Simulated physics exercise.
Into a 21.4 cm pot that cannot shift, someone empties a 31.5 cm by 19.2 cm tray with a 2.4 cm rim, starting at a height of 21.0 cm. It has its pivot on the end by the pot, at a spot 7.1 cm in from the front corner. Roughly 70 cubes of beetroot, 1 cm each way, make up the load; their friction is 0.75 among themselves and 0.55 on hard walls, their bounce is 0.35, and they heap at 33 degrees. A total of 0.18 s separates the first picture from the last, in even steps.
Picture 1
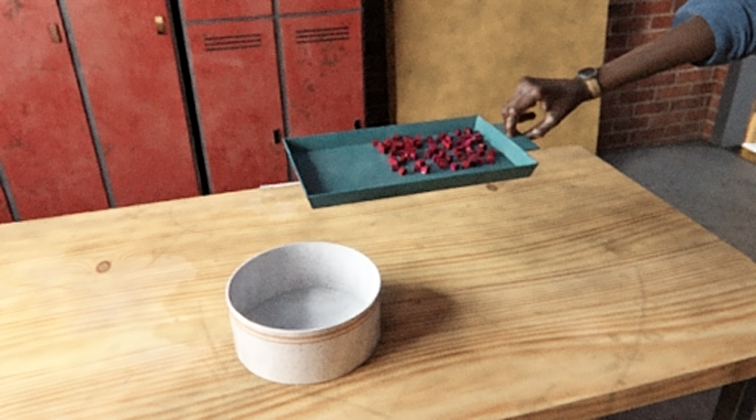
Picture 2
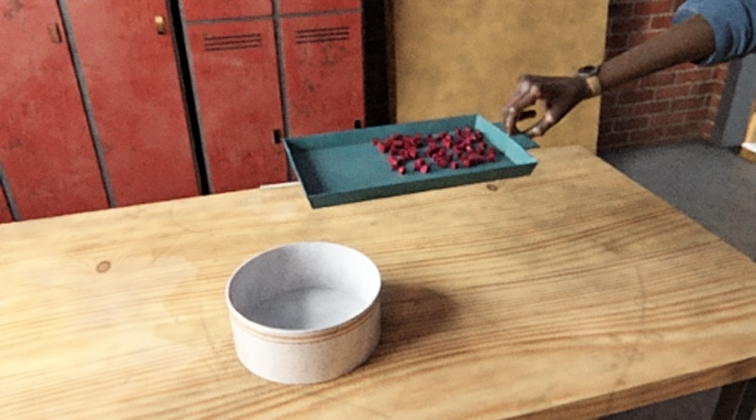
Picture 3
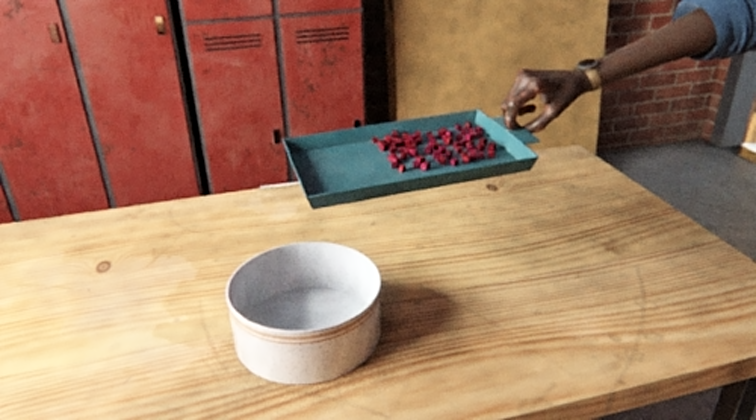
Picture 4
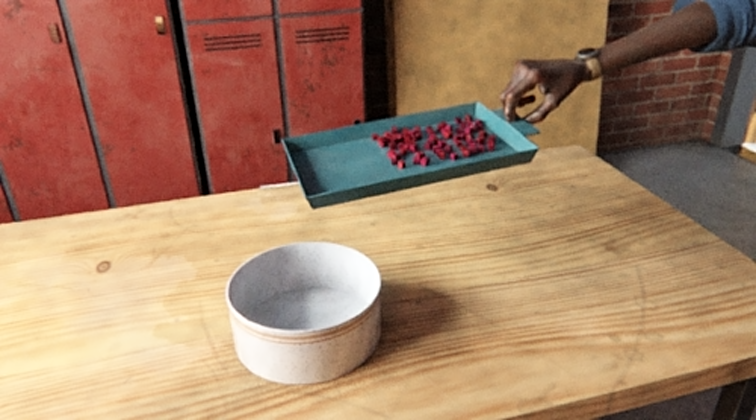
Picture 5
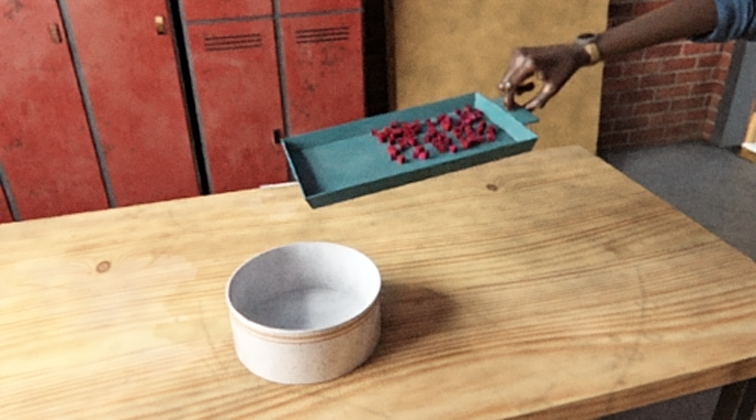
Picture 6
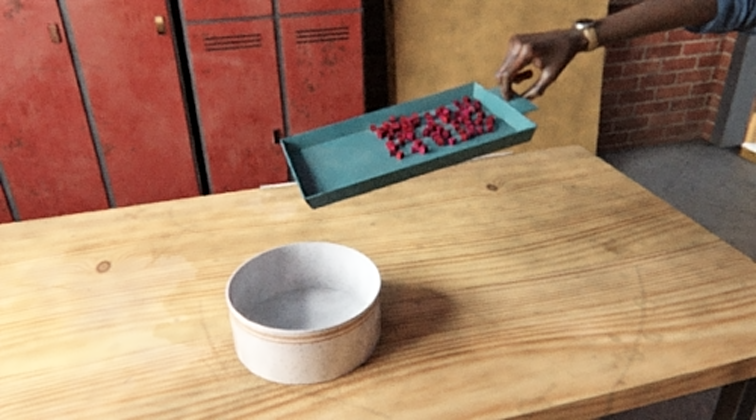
A hand slowly raises the right end of a green tray holding small red cubes.
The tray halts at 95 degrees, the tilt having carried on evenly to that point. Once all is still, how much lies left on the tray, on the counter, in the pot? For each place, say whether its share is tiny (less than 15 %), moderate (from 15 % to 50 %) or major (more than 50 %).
Result: Tray: Little of the load; counter: Over half the load; pot: A decent amount of the load.
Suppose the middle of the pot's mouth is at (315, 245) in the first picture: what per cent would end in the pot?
I'd put it at around 35 per cent.
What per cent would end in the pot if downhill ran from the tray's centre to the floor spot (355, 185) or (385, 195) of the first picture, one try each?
About 90 and 85 per cent.
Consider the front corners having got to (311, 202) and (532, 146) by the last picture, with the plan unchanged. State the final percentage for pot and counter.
In the pot: 95 per cent; on the counter: 5 per cent.
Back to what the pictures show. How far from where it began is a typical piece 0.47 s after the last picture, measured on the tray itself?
About 6 cm.
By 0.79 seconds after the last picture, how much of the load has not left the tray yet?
Some 40 per cent of the load.
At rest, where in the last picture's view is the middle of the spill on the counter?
Around (175, 294).
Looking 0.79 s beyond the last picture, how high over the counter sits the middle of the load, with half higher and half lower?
The halfway mark is near 18 cm.
Then, 0.47 s after the last picture, tilt 51 degrees; the tray holds 100 %, the pot 0 %.
Then, 0.79 s after the last picture, tilt 78 degrees; the tray holds 40 %, the pot 10 %.
Then, 1.20 s after the last picture, tilt 95 degrees; the tray holds 25 %, the pot 25 %.
In the end, tray 5 %, counter 65 %, pot 30 %.
